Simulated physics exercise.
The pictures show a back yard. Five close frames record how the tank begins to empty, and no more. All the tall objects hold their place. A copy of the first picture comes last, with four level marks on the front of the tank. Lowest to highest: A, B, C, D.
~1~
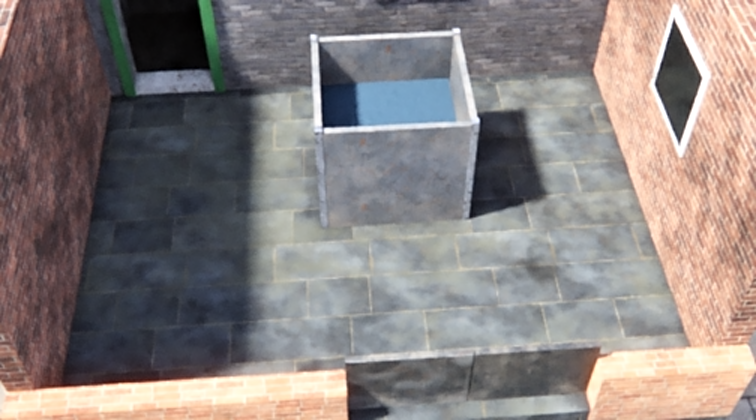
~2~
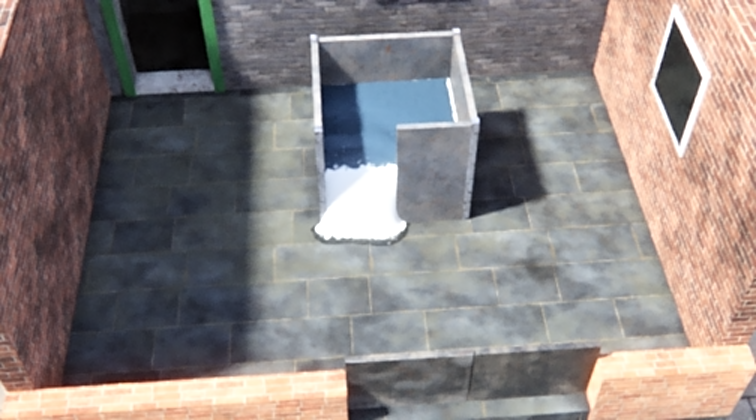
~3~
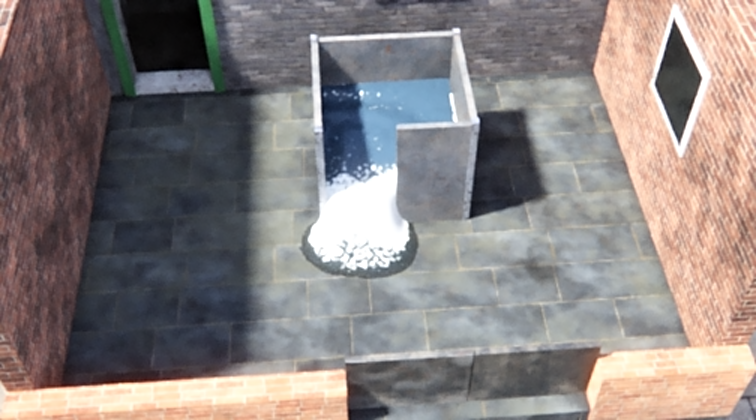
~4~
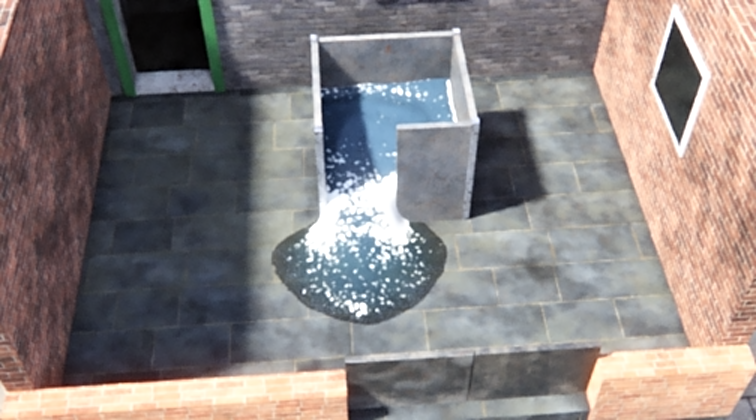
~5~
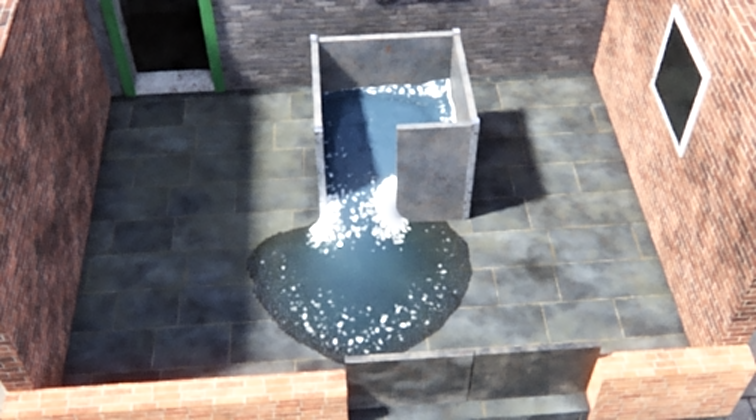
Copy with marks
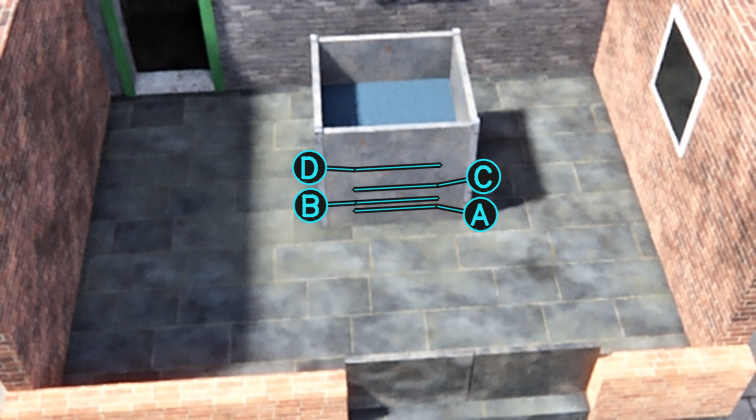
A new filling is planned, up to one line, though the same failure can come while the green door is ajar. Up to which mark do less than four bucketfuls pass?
That is mark D.
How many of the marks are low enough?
All of the four.
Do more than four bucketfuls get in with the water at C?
No.
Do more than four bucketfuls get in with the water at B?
No.
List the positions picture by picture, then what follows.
Water in the tank at rest, its middle at (390, 123); foot of the green doorway at (176, 92); shut gate at (472, 359).
Water covers 1 % of the ground and shows as far out as (322, 232).
Water covers 3 % of the ground and shows as far out as (392, 267).
Water covers 7 % of the ground and shows as far out as (384, 313).
Water covers 12 % of the ground and shows as far out as (294, 324).
On the marked copy, A at (396, 208); B at (396, 200); C at (396, 187); D at (397, 167); from the bottom up A, B, C, D.
If A is chosen, nothing gets over.
If B is chosen, nothing gets over.
If C is chosen, nothing gets over.
If D is chosen, a splash gets over, under a bucket.
